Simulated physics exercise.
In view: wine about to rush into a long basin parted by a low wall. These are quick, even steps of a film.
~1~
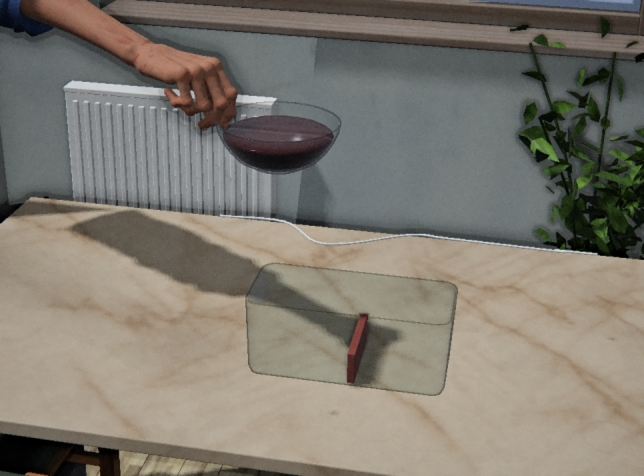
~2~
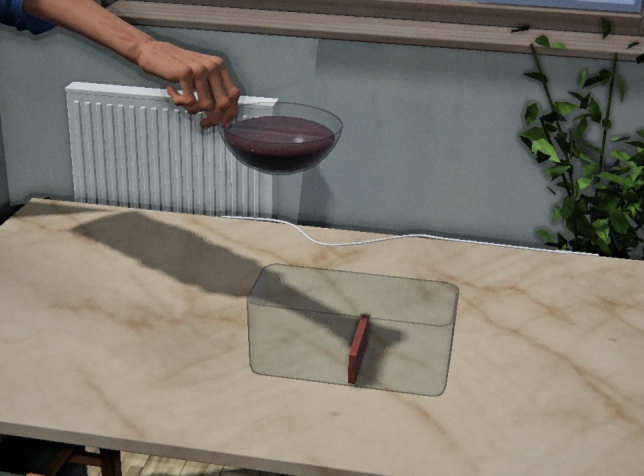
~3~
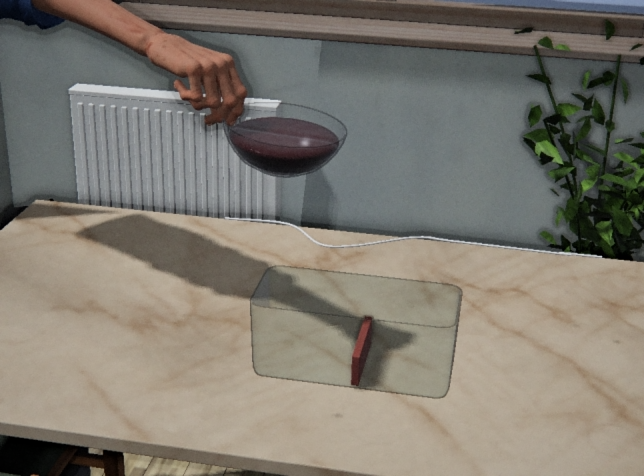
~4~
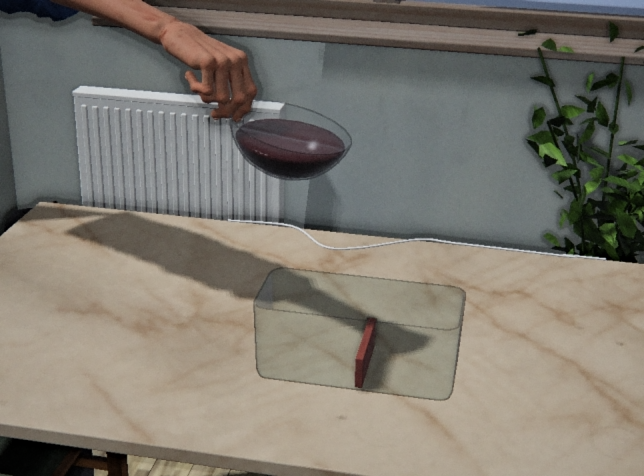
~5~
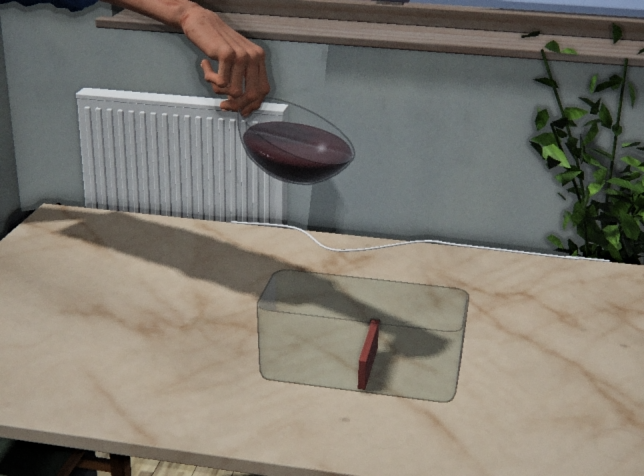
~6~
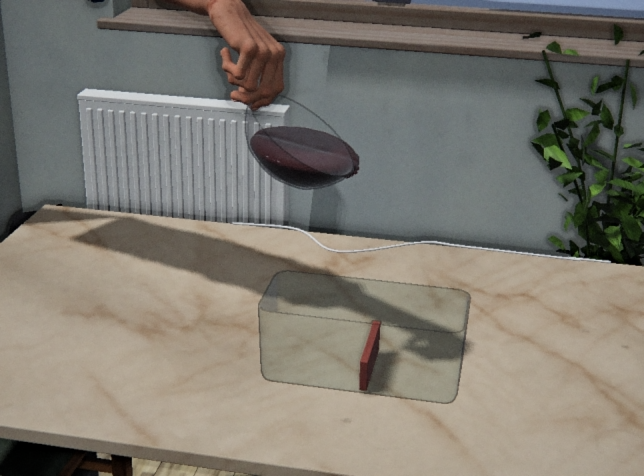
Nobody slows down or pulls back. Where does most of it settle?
The right section gets the most.
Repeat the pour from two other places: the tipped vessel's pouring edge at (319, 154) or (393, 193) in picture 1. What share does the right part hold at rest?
The first gives 35 %, the second 75 %.
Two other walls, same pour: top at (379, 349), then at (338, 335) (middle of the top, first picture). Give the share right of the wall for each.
First some 35, then 80 per cent.
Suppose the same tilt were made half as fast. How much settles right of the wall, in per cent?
It comes to 80 per cent or so.
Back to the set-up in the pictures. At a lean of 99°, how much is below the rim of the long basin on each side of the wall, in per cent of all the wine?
Some 0 per cent left and 40 right.
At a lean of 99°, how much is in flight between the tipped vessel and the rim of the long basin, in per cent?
Roughly 60 in a hundred.
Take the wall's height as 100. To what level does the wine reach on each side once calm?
Near 20 on the left, 50 on the right.
A moment on, the tilt is 99° and 2 per cent is still to pour, 0 is left of the wall and 39 right of it.
Next, the tilt is 111° and 0 per cent is still to pour, 23 is left of the wall and 61 right of it.
Then the tilt is 111° and 0 per cent is still to pour, 33 is left of the wall and 61 right of it.
Later the tilt is 111° and 0 per cent is still to pour, 34 is left of the wall and 60 right of it.
In the end 34 per cent lies left of the wall, 60 right of it and 6 outside.
